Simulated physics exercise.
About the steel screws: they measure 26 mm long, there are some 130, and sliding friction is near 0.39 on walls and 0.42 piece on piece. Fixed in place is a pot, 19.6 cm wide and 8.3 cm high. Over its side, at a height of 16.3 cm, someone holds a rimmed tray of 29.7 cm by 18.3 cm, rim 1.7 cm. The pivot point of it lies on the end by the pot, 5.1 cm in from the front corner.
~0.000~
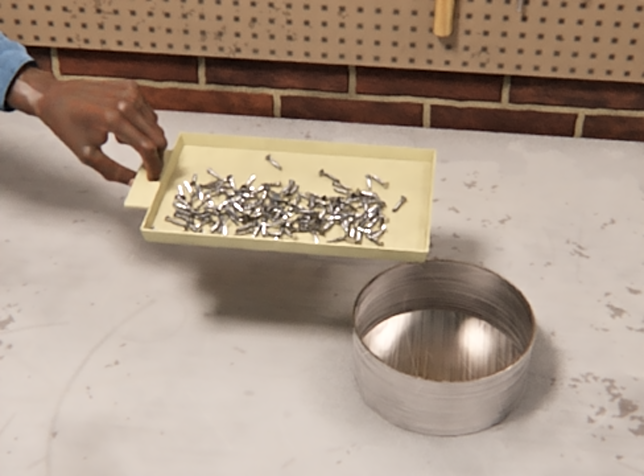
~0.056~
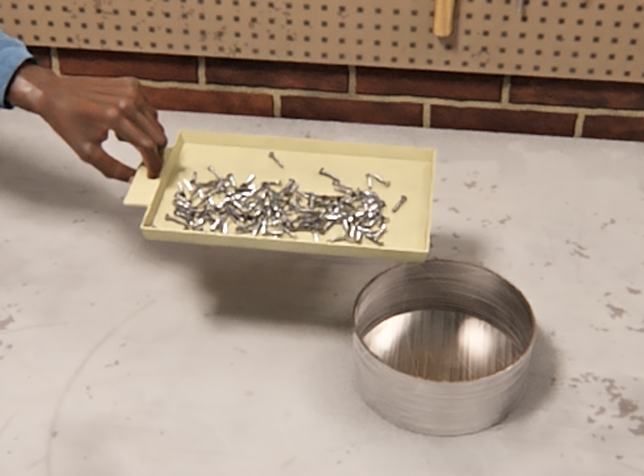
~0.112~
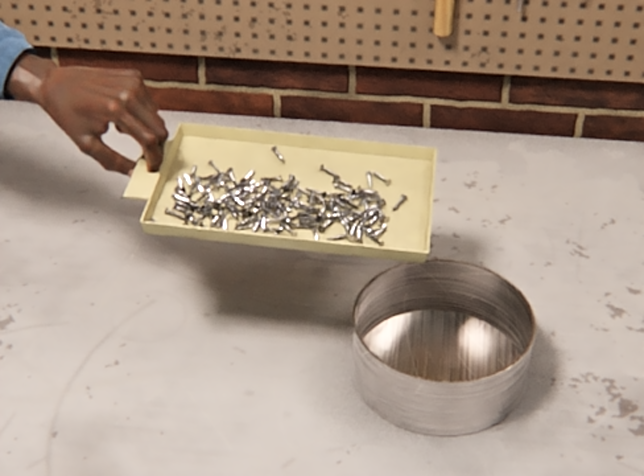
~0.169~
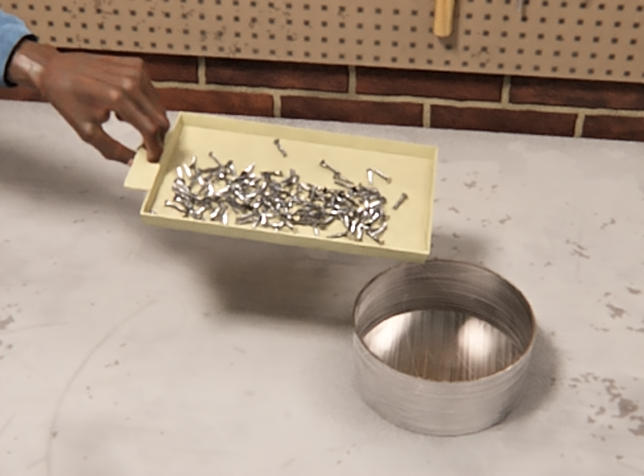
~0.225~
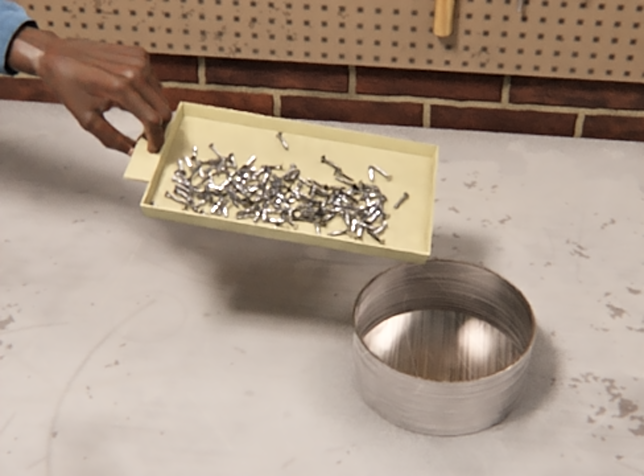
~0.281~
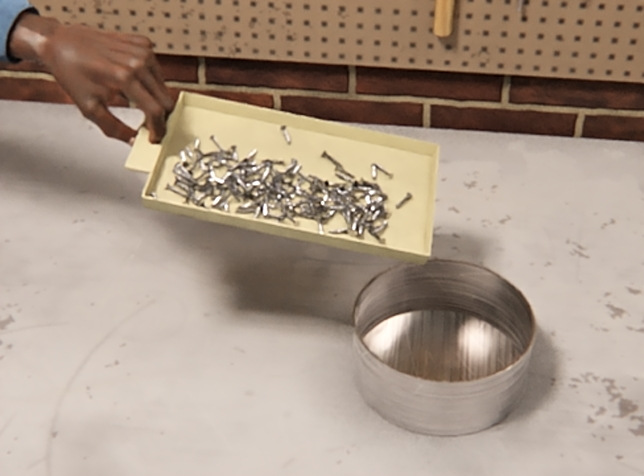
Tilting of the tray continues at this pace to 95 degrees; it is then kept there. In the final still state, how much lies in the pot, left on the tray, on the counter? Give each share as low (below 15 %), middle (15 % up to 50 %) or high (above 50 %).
Pot - high, tray - low, counter - low.
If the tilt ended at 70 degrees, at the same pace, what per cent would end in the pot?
Roughly 75 %.
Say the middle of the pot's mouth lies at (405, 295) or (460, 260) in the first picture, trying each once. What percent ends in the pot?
First try about 100 per cent, second try about 50 per cent.
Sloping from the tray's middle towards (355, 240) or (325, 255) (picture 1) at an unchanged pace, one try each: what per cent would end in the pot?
About 100 per cent on the first try and 60 per cent on the second.
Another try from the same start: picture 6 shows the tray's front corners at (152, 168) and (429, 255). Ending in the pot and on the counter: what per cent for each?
Final per cent - pot 95, counter 5.
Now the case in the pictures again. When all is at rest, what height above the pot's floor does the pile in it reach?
Around 2.0 cm above the floor.
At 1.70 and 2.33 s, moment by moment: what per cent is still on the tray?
40 then 0.
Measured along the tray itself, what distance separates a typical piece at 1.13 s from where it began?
Roughly 13 cm.
After 1.13 s, tilt 49 degrees; the tray holds 100 %, the pot 0 %.
After 1.70 s, tilt 76 degrees; the tray holds 40 %, the pot 50 %.
After 2.33 s, tilt 95 degrees; the tray holds 0 %, the pot 95 %.
By 2.9 s all is still; pot 100 %, tray 0 %, counter 0 %.
